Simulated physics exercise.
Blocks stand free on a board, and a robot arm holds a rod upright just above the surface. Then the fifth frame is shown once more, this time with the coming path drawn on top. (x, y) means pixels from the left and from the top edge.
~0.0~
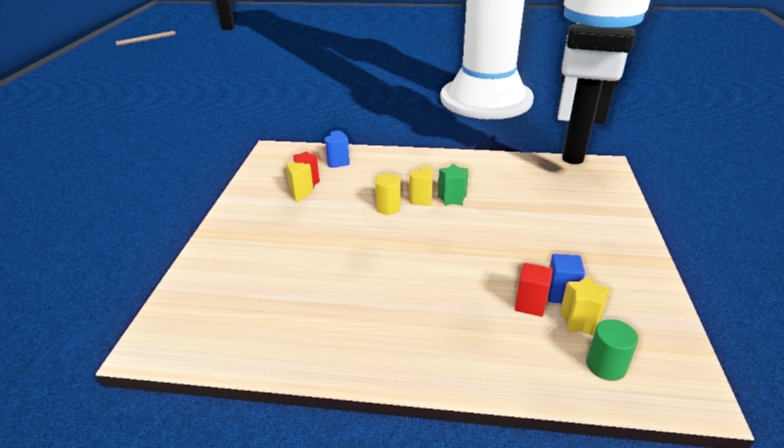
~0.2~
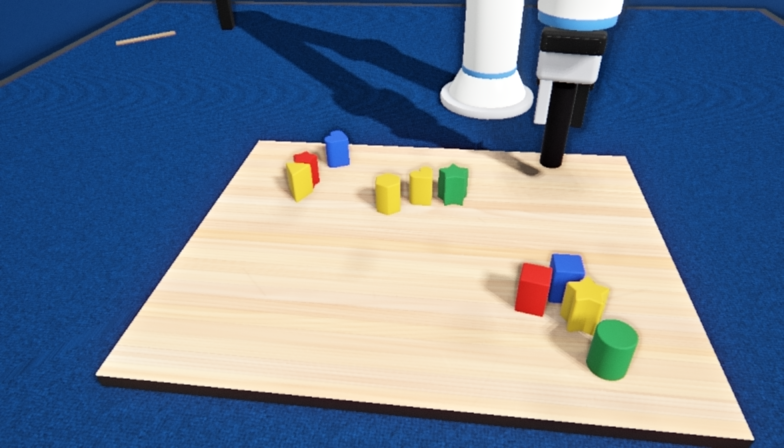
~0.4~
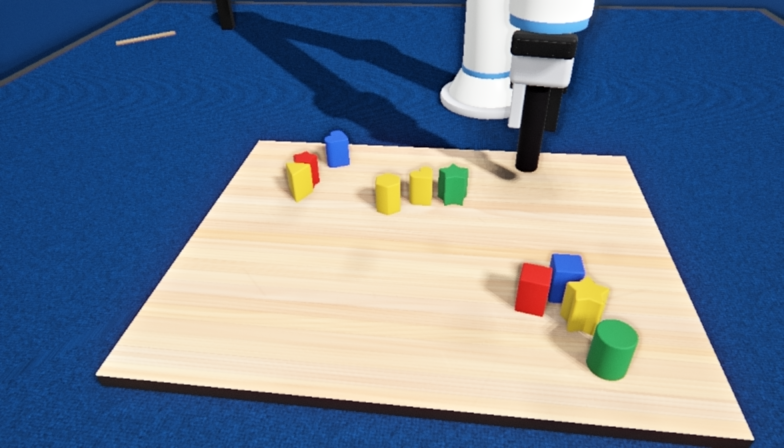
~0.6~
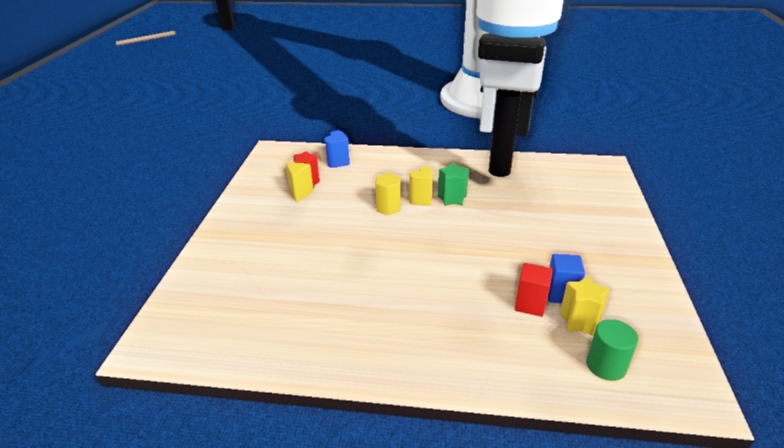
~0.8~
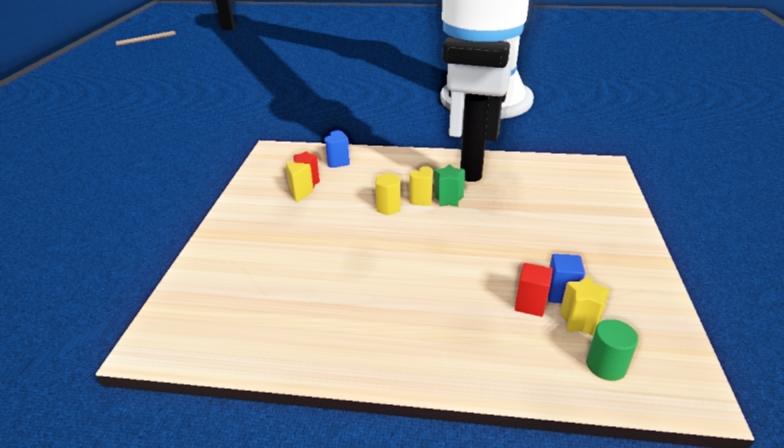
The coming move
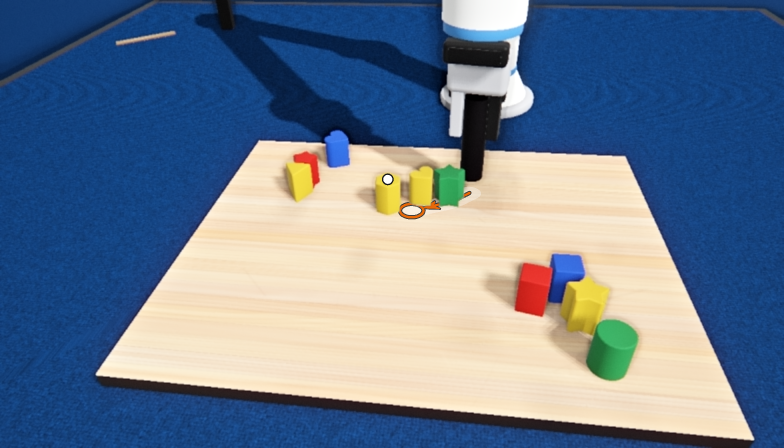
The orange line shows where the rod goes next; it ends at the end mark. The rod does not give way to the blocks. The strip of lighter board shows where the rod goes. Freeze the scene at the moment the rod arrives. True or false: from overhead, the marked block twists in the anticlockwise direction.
True.
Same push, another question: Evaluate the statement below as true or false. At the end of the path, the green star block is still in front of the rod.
That statement is accurate.
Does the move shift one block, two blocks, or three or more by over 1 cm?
Moved: More than two.
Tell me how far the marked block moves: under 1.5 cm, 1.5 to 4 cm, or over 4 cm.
Between 1.5 and 4 cm.
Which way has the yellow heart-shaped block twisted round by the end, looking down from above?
From overhead, clockwise.
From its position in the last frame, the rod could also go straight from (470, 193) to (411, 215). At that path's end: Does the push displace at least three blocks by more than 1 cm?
Answer: Yes.
Path on the board, from (470, 193) over (453, 201) and (433, 206) to (412, 210); the dot is on the yellow six-sided block.
On the path given first. Halfway along, rod at (444, 187); yellow six-sided block at (380, 180), turned 20° anticlockwise; yellow heart-shaped block at (403, 173); green star block at (423, 181), turned 30° clockwise.
At the end, rod at (412, 194); yellow six-sided block at (370, 180), turned 30° anticlockwise; yellow heart-shaped block at (394, 173), turned 45° clockwise; green star block at (393, 190), turned 15° clockwise.
